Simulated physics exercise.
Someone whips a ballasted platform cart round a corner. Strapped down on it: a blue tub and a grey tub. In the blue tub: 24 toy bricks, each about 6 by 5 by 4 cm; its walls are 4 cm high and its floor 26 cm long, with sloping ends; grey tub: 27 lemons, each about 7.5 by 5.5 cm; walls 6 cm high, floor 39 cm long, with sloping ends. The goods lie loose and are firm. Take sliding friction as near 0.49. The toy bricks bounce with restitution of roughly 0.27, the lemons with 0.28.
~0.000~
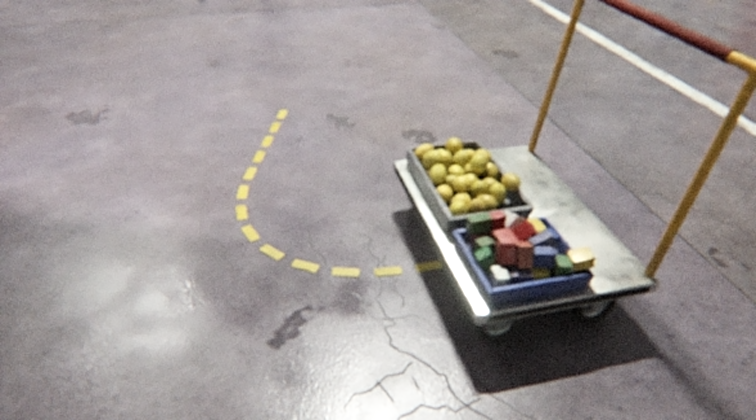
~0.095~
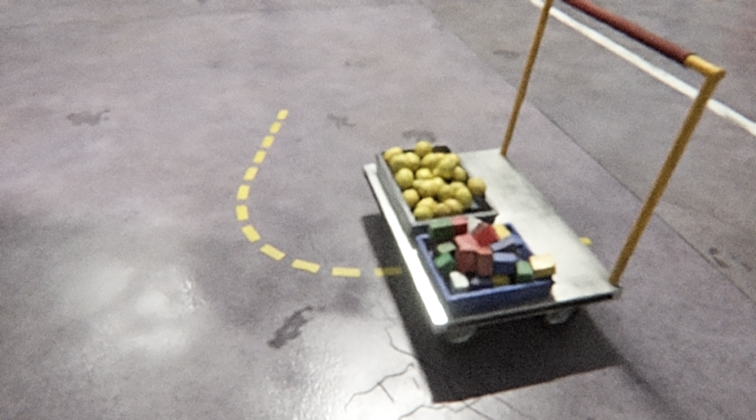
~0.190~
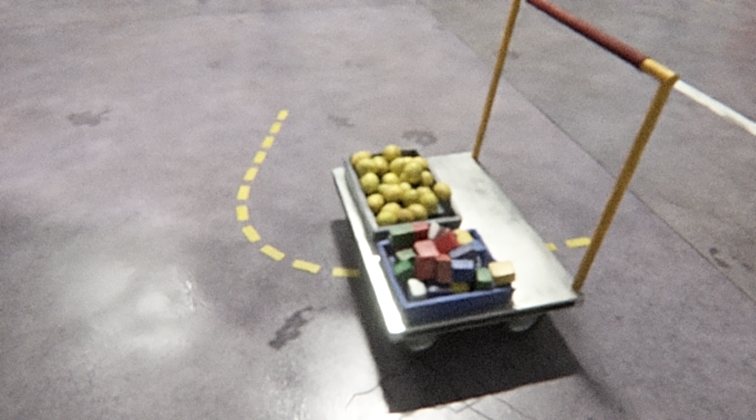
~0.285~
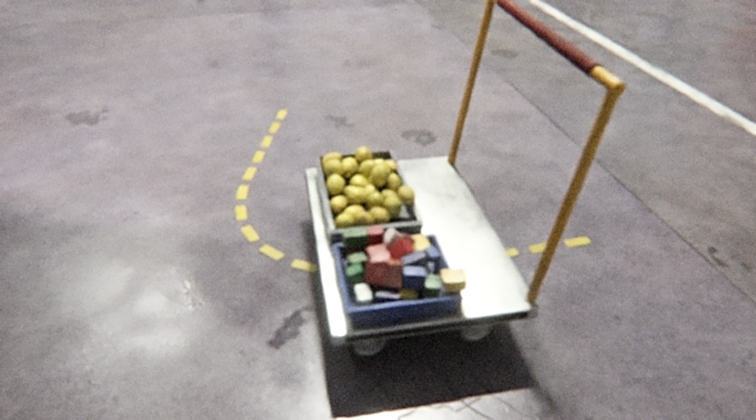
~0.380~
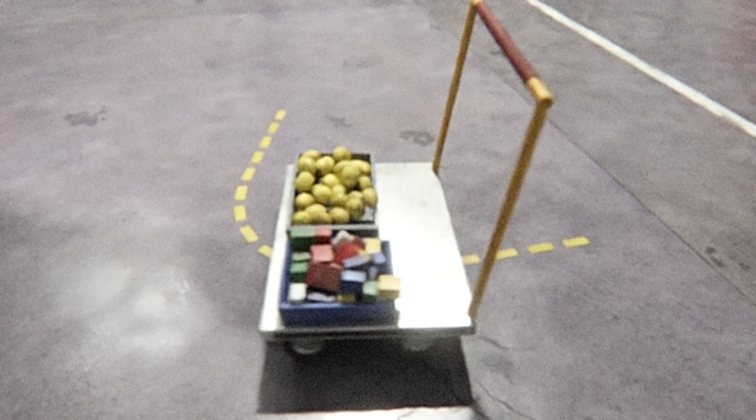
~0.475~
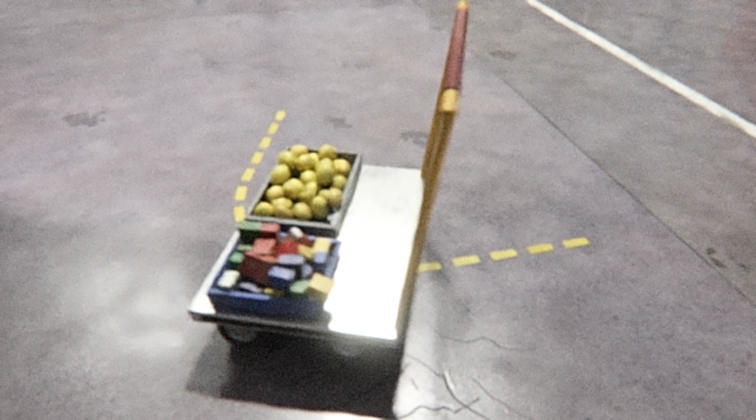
We see a flat platform cart with a grey tub of lemons and a blue tub of toy bricks roll leftward over a dashed yellow line on a grey floor, then swing round as its upright handle turns with it.
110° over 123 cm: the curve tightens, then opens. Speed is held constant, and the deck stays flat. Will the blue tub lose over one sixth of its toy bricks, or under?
Honestly, the losses climb beyond a sixth.
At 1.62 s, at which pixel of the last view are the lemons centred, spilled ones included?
At about (315, 61) in pixels.
After 0.67 s, the blue tub is down by 1 of 24 and the grey tub has all 27.
After 0.87 s, the blue tub is down by 5 of 24 and the grey tub has all 27.
After 1.17 s, the blue tub is down by 8 of 24 and the grey tub has all 27.
When it is over (at 1.62 s), the blue tub is down by 8 of 24 and the grey tub has all 27. Asked share, 8 of 24, 33 per cent.
